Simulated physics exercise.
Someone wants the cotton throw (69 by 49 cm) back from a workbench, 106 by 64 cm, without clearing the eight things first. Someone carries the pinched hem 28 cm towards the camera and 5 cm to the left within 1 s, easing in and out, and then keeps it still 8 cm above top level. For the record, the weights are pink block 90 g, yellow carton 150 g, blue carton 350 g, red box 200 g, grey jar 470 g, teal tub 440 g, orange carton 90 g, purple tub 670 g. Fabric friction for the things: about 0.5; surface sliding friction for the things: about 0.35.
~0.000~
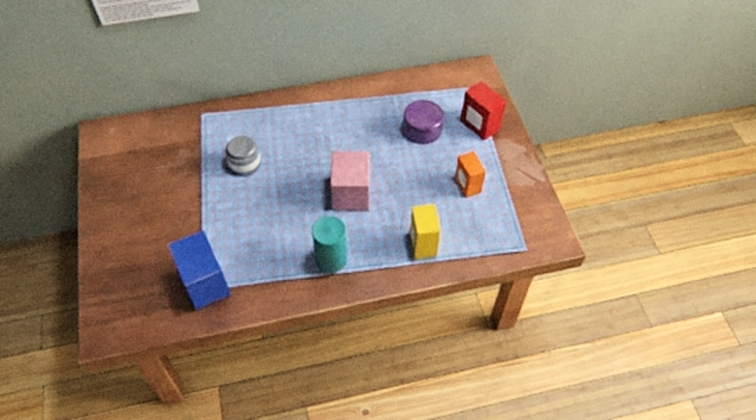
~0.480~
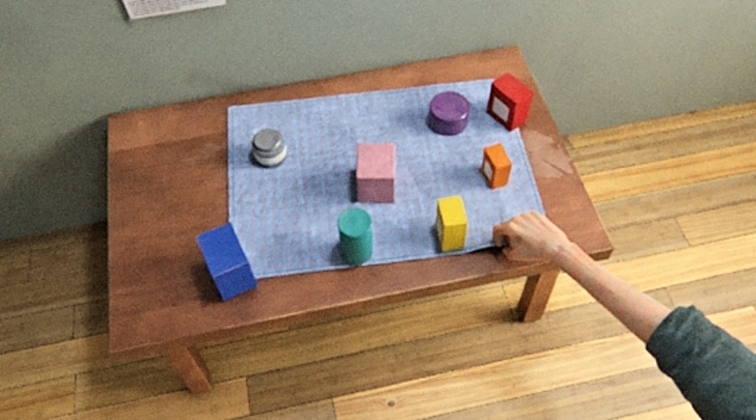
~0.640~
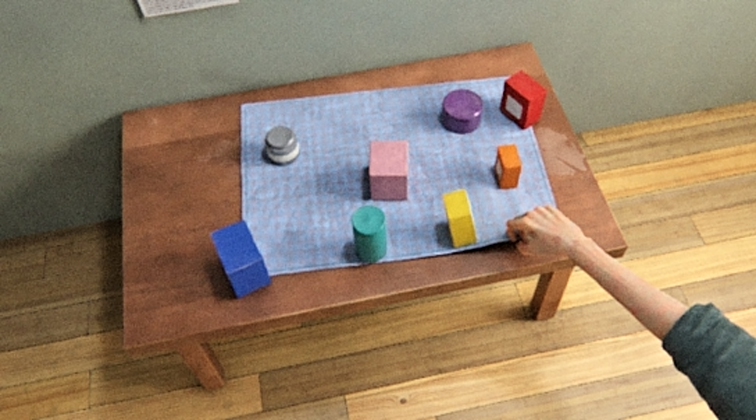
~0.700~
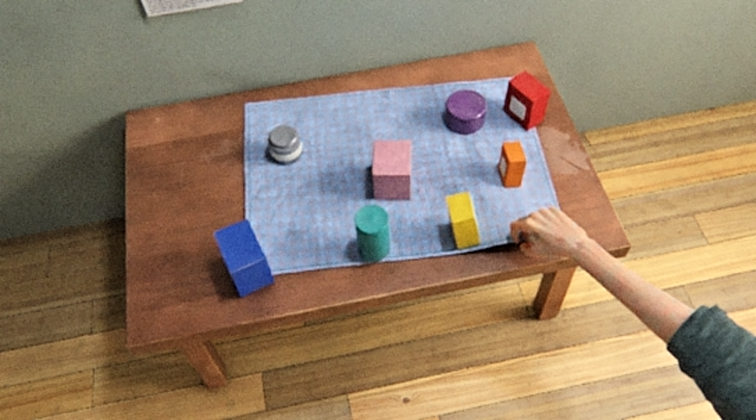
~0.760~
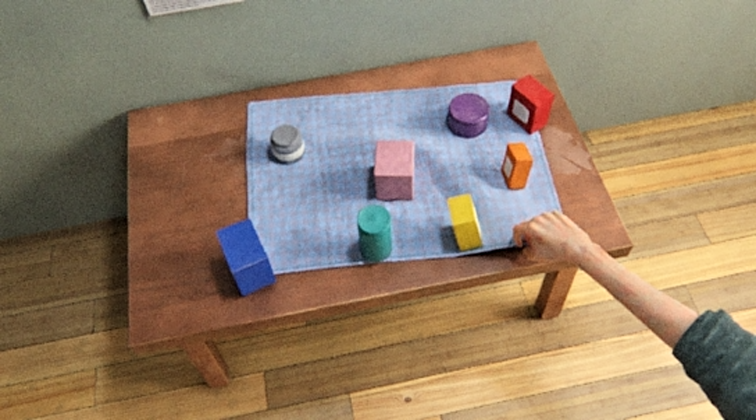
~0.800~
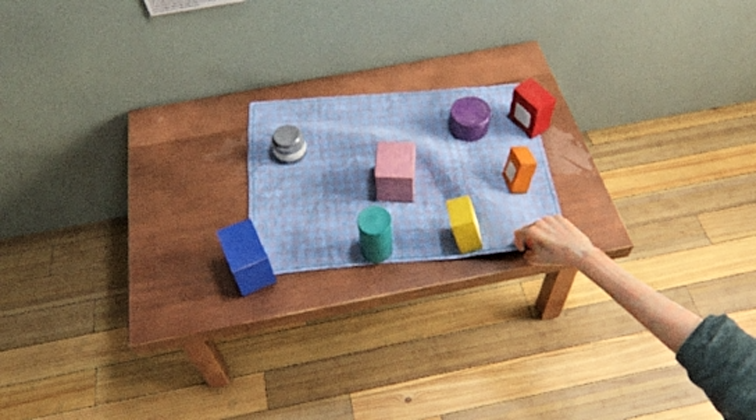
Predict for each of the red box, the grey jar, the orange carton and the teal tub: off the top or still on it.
Outcome: Red box: Aboard, grey jar: Aboard, orange carton: Overboard, teal tub: Overboard.
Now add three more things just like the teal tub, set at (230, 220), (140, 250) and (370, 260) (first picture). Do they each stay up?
Respectively, the copies end as follows: Still in place, still in place, gone from the top.
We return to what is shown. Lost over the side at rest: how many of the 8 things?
All told, 3.
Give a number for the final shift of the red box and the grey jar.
Net shift, approx.: Red box = 30 cm, grey jar = 25 cm.
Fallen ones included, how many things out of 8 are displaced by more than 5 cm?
The number is 8.
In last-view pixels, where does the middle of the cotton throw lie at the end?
Close to (468, 244) in pixels.
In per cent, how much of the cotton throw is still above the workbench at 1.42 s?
Share within the edges: Approx. 75 %.
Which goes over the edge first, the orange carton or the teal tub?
It's the orange one that goes before the other.
After 1.0 s, 95 % of the cotton throw is still over the top; orange carton 13 cm off its start, red box 12 cm off its start, grey jar 6 cm off its start.
After 1.2 s, 85 % of the cotton throw is still over the top; orange carton on its side, 22 cm off its start, red box 21 cm off its start, grey jar 12 cm off its start.
After 1.4 s, 75 % of the cotton throw is still over the top; orange carton over the edge, red box 29 cm off its start at (572, 184), teal tub 19 cm off its start at (399, 325).
After 1.6 s, 70 % of the cotton throw is still over the top; orange carton over the edge, red box 32 cm off its start, teal tub over the edge.
After 3.2 s, 70 % of the cotton throw is still over the top; orange carton over the edge, teal tub over the edge, red box 32 cm off its start at (576, 196), grey jar 24 cm off its start at (369, 183).
